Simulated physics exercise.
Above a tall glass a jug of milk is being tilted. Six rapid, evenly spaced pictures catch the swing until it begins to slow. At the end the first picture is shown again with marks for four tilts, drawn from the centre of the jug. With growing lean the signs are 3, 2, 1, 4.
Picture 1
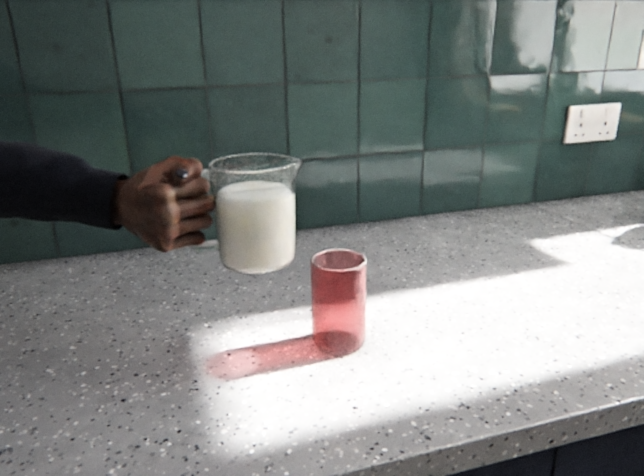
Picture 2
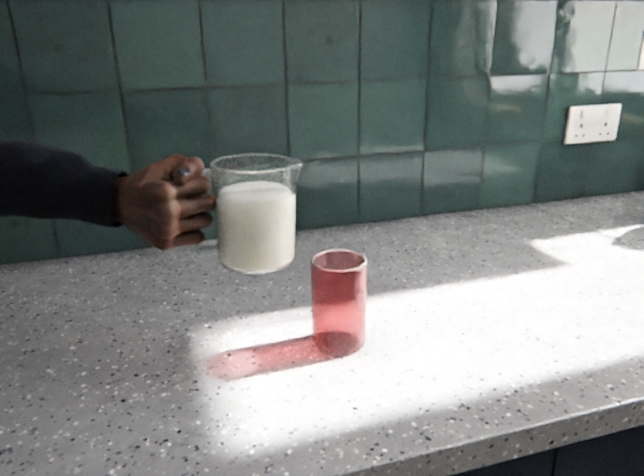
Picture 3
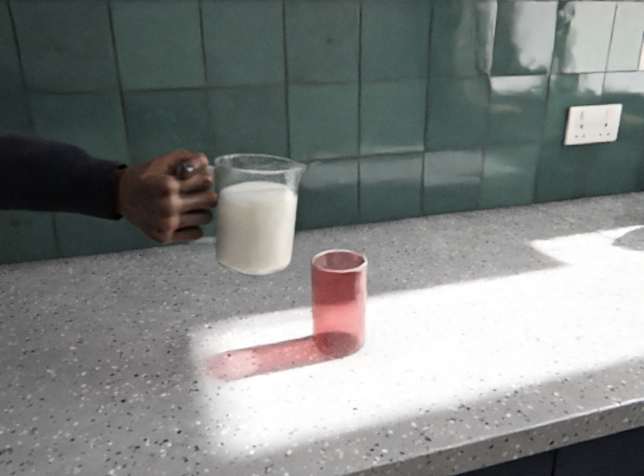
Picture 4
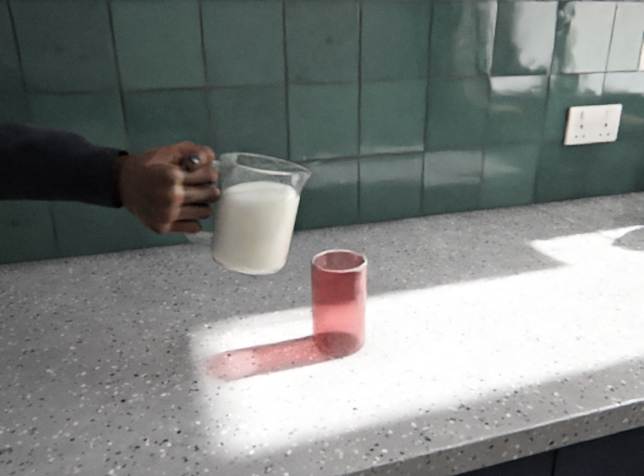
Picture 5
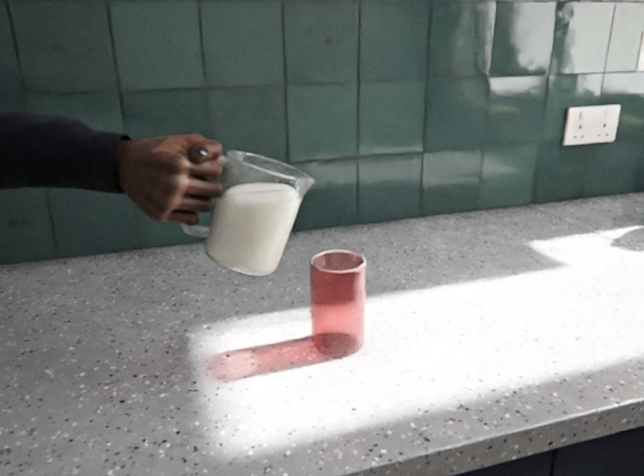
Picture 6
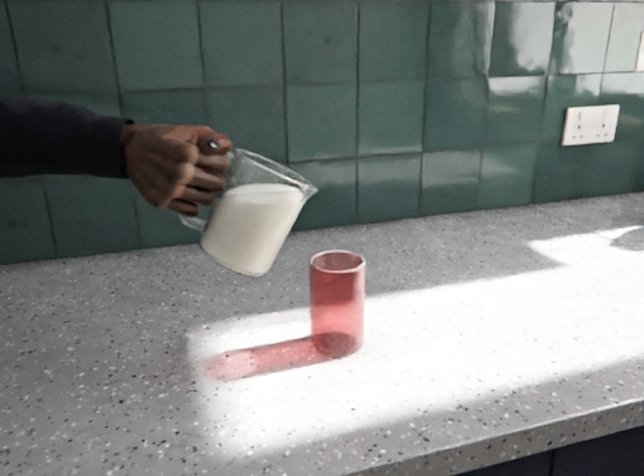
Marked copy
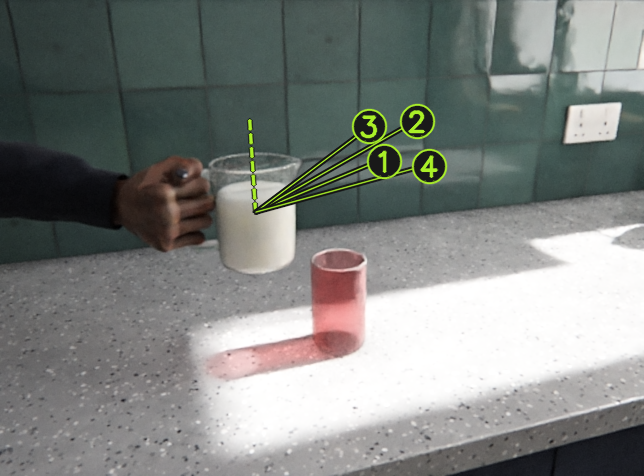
At first, a hand holds a clear jug of milk upright by its handle, above and to the left of a tall pinkish-red glass on a speckled, sunlit counter. The hand then gradually tilts the jug to the right, its lip dipping slightly, while no milk leaves it.
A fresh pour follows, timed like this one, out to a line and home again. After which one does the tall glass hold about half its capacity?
Line 2.
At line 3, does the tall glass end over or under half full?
Under half.
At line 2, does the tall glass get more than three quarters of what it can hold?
No, less.
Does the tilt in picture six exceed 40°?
No.
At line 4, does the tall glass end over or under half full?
Over half.
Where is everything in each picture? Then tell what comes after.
The first frame shows upright, lip at (301, 161); rim of the tall glass round (339, 259); nothing has left yet.
The second frame shows upright, lip at (302, 163); nothing has left yet.
The third frame shows tipped about 6°, lip at (306, 166); nothing has left yet.
The fourth frame shows tipped about 12°, lip at (310, 172); nothing has left yet.
The fifth frame shows tipped about 20°, lip at (313, 180); nothing has left yet.
The sixth frame shows tipped about 28°, lip at (316, 188); nothing has left yet.
In lime, 1 at (368, 165); 2 at (402, 128); 3 at (355, 137); 4 at (412, 168).
For line 1, the tall glass ends with about 69 % of what it can hold.
For line 2, the tall glass ends with about 49 % of what it can hold.
For line 3, the tall glass ends with about 32 % of what it can hold.
For line 4, the tall glass ends with about 87 % of what it can hold.
